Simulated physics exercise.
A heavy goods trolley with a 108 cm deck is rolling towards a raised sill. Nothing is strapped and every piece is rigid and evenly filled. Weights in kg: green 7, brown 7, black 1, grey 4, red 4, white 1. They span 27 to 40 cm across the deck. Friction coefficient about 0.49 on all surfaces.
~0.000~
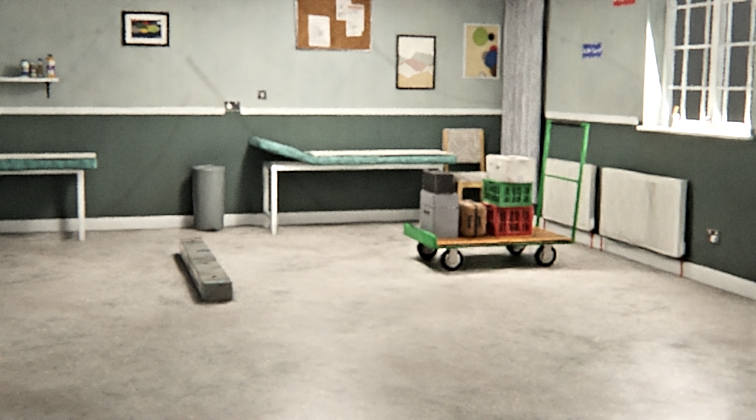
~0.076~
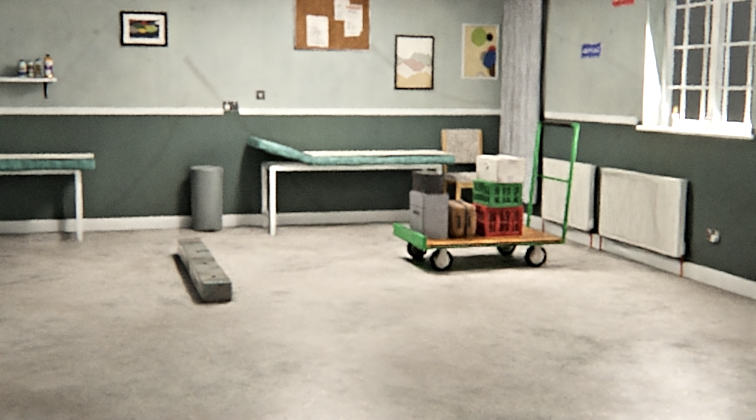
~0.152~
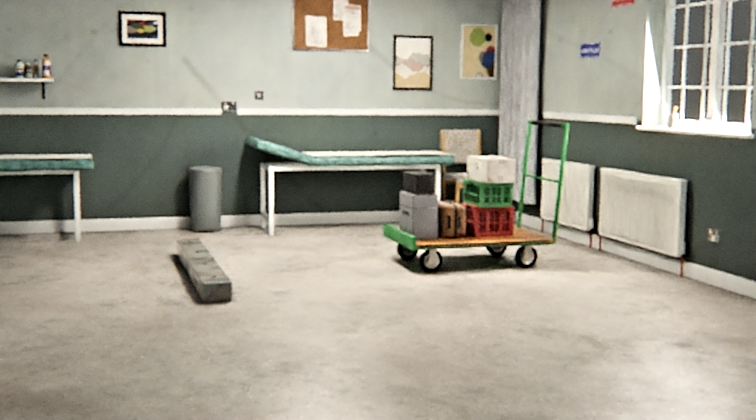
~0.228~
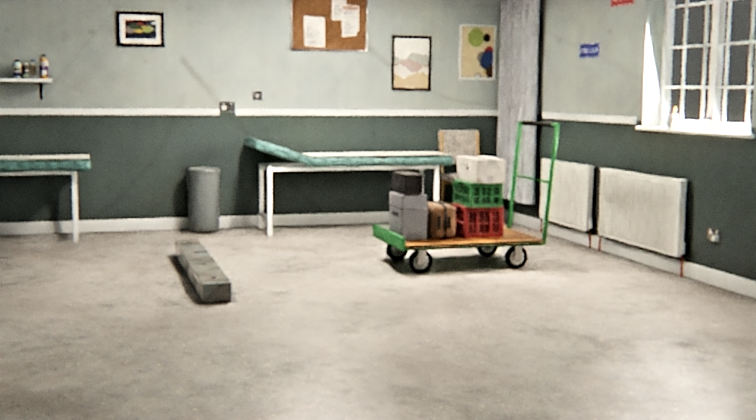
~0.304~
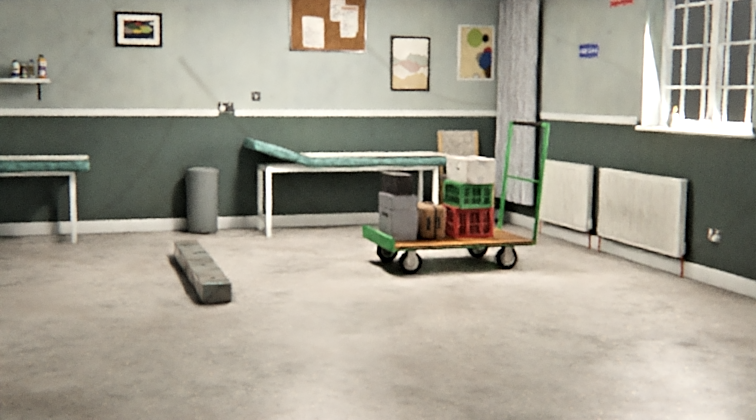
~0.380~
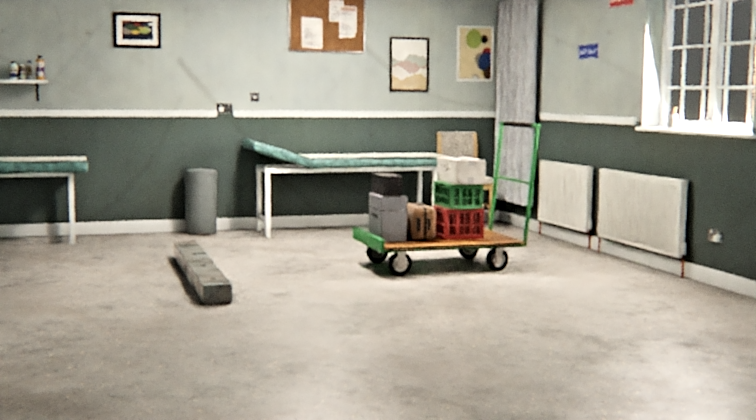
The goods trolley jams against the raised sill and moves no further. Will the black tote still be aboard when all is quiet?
The black tote flies off at this speed.
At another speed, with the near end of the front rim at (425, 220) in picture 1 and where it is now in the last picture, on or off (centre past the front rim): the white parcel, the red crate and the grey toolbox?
In that case white on, red on, grey on.
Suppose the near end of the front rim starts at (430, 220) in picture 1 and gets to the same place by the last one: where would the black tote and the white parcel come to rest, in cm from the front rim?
In that case black 40 past, white 30 behind.
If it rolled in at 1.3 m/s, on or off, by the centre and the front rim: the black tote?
In that case black off.
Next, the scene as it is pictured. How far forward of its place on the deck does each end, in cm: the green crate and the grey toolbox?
Forward: Green 10, grey 5.
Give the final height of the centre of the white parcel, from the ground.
Roughly 70 cm above it.
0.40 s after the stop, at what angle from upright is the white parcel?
About 0°.
After 1.54 s the deck stops.
After 1.69 s the black tote is 4 cm behind the rim, tilted 5°, near (204, 188) in the last picture's view.
After 1.94 s the black tote is 6 cm past the rim, tilted 80°, near (190, 203) in the last picture's view.
After 2.34 s the black tote is 40 cm past the rim, tilted 135°, near (141, 266) in the last picture's view.
At rest, 2.5 s, past the rim, black tote; behind it, green crate, brown suitcase, grey toolbox, red crate and white parcel.
